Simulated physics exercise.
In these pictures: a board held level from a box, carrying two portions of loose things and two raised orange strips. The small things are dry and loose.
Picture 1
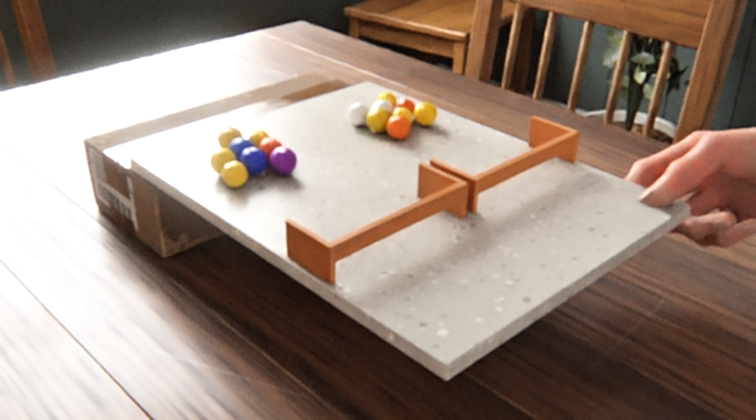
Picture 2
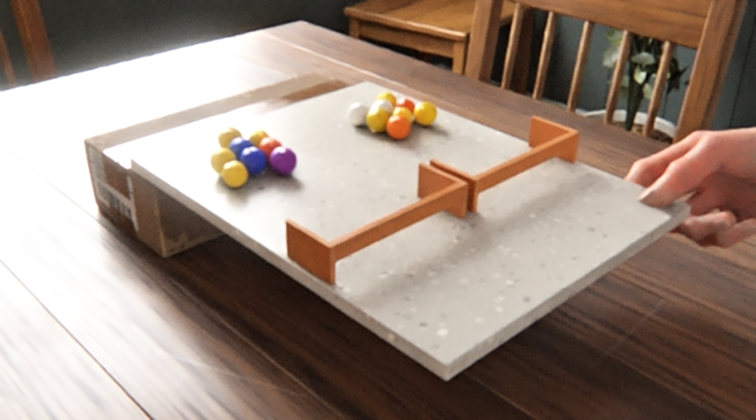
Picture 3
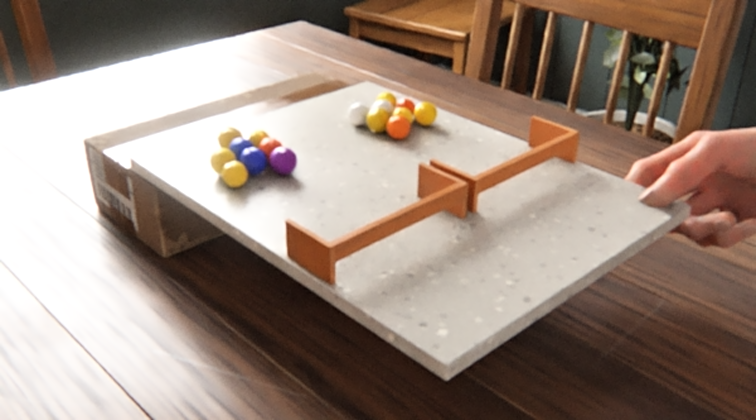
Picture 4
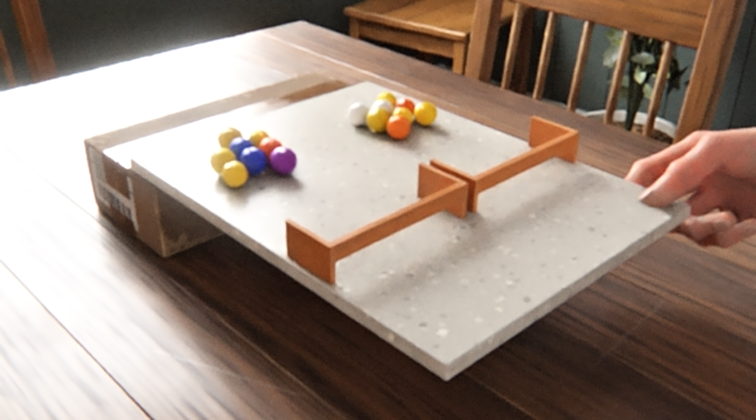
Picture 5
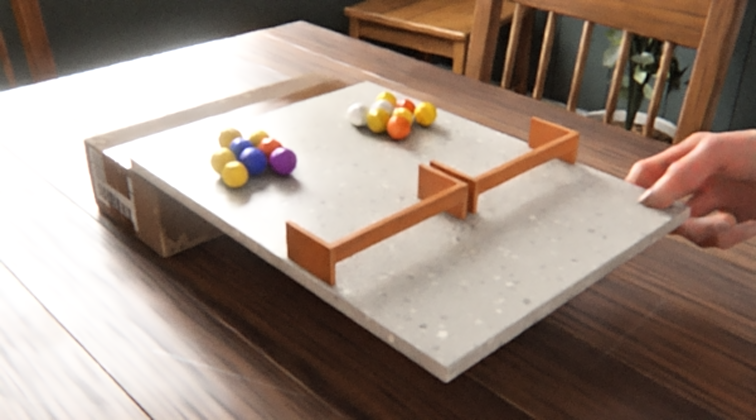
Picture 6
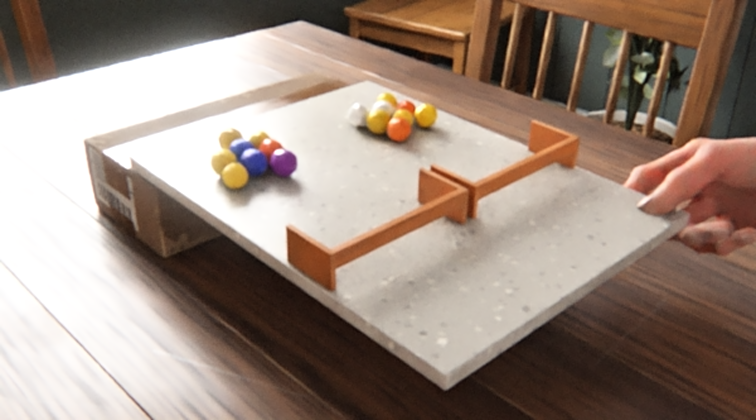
On a dark wooden table, a speckled grey board rests on a cardboard box at its left, carrying two clusters of colourful balls and two orange strips, while a hand holds its right end. The board stays almost still, then its held end dips very slightly; the balls do not move.
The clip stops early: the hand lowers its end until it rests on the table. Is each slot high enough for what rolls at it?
The front batch gets caught; as for the back batch, it gets caught.
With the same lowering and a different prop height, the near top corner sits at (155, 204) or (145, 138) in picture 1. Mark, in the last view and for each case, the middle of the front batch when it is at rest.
(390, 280), then (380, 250).
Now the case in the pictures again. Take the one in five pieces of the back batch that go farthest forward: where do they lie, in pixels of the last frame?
Approx. (516, 217) px.
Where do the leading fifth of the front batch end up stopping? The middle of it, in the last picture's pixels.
Near (370, 292) in the last view.
Then, 0.26 s past the last view, board sloping at 5°; front batch where it was; back batch where it was.
Then, 0.59 s past the last view, board sloping at 11°; front batch on its way down; back batch on its way down.
Then, 0.95 s past the last view, board resting at 13°; front batch has reached its gate; back batch has reached its gate.
Finally, board resting at 13°; front batch gathered behind its gate; back batch gathered behind its gate.
